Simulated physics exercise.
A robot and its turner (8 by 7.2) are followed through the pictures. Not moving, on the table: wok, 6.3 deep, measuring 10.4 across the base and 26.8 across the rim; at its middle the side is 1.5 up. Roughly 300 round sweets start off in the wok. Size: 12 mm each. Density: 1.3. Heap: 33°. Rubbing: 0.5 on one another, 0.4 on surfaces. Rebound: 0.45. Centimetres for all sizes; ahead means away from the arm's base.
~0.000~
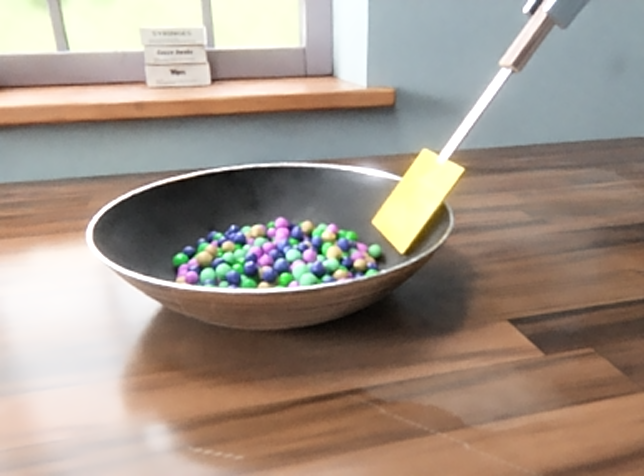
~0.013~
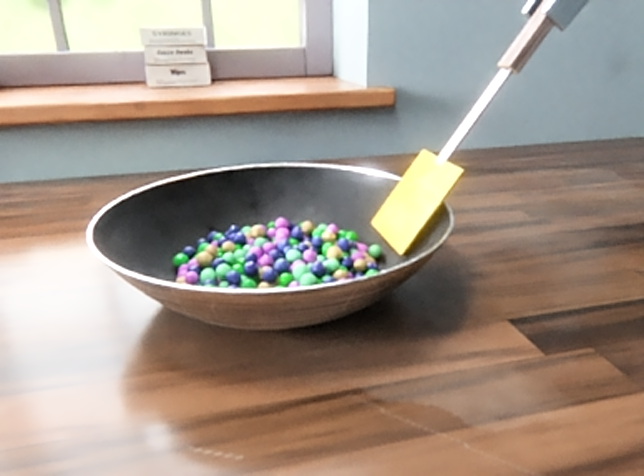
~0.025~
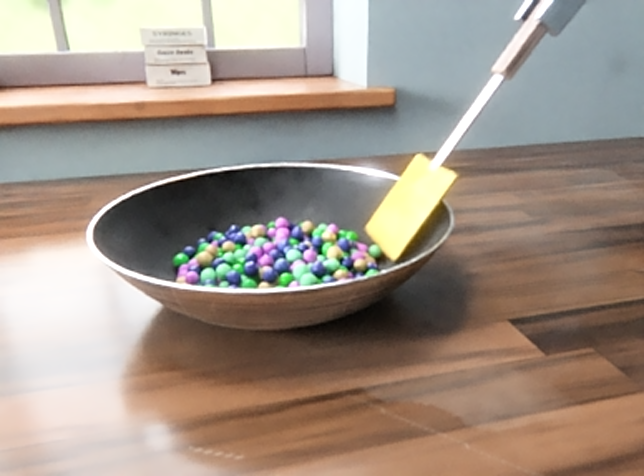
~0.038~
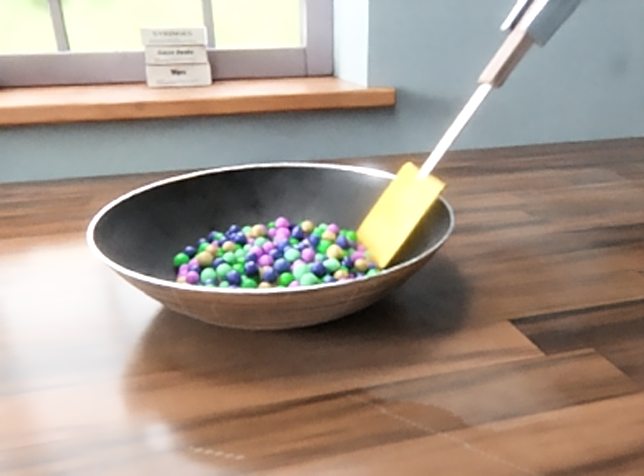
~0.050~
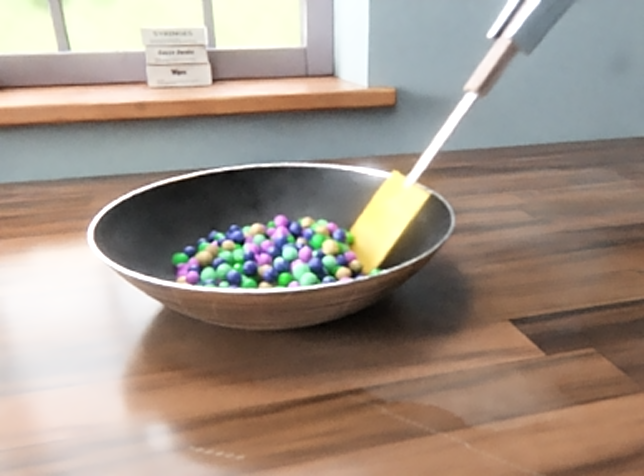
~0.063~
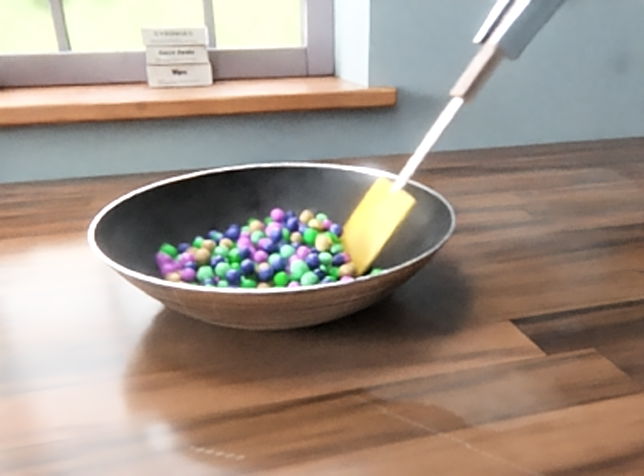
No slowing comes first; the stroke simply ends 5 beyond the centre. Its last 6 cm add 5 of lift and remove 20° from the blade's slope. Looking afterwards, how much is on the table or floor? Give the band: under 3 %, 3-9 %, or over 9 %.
Band: 3-9 %.
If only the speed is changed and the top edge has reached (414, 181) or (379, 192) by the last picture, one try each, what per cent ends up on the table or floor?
Roughly 0 per cent, then roughly 10 per cent.
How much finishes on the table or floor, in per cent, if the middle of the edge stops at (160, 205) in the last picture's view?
I'd put it near 20 per cent.
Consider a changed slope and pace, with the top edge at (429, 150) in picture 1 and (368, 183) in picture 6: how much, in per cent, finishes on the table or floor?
It works out to about 10 %, more or less.
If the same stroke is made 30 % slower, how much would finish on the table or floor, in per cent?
Roughly 0 per cent, I'd say.
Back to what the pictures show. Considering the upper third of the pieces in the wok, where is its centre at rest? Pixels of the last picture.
(188, 257).
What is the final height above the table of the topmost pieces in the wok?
Top of the heap: Roughly 5.5 cm above the table top.
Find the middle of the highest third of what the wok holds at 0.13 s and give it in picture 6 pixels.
I'd put it close to (235, 245).
After 0.10 s, sloping 54°, highest piece 6 above the table; 295 in the wok.
After 0.13 s, sloping 46°, highest piece 8 above the table; 295 in the wok.
After 0.35 s, sloping 34°, highest piece 7 above the table; 278 in the wok, 14 on the table or floor, 3 on the blade or in flight.
After 1.40 s, sloping 34°, highest piece 5 above the table; 278 in the wok, 17 on the table or floor.
In the end, 278 in the wok, 17 on the table or floor. That is 6 % on the table or floor.
